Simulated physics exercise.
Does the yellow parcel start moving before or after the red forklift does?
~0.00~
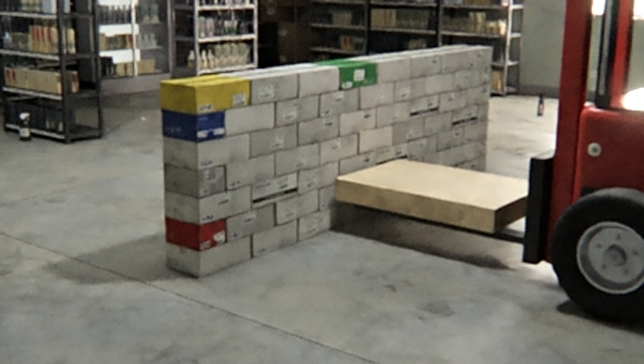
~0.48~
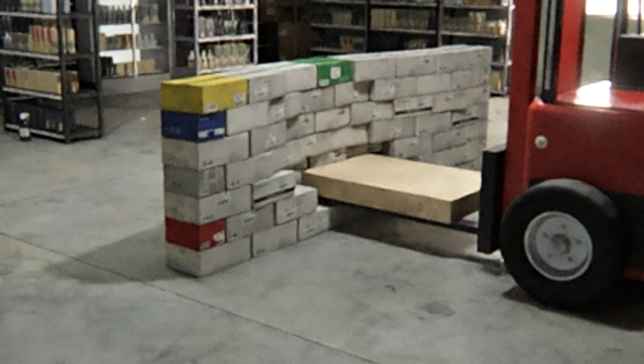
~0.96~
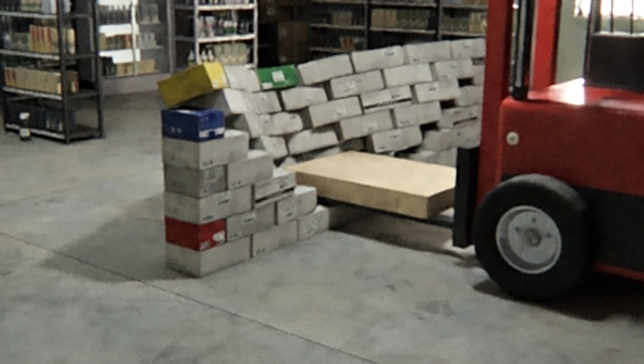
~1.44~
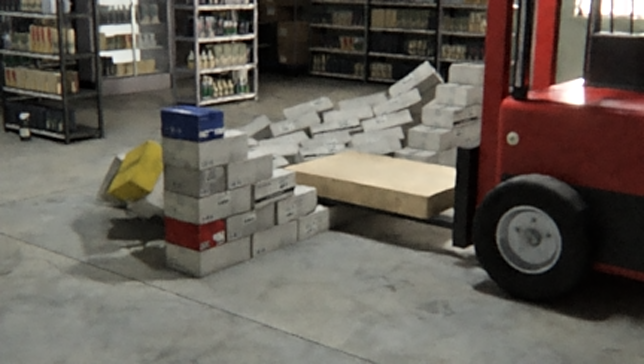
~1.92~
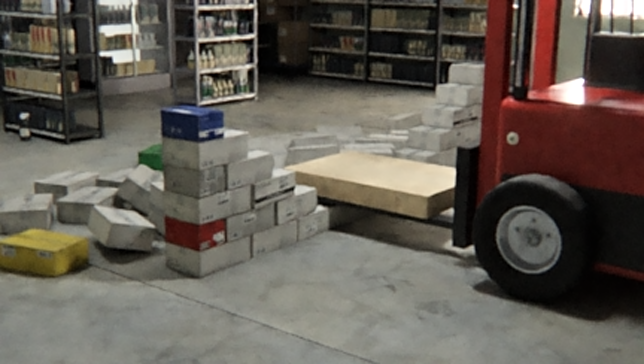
The yellow parcel starts moving after the red forklift. The forklift is already driving left while the yellow parcel still sits in place on top of the wall.
A red forklift pushes a box into a grey parcel wall, toppling much of it.
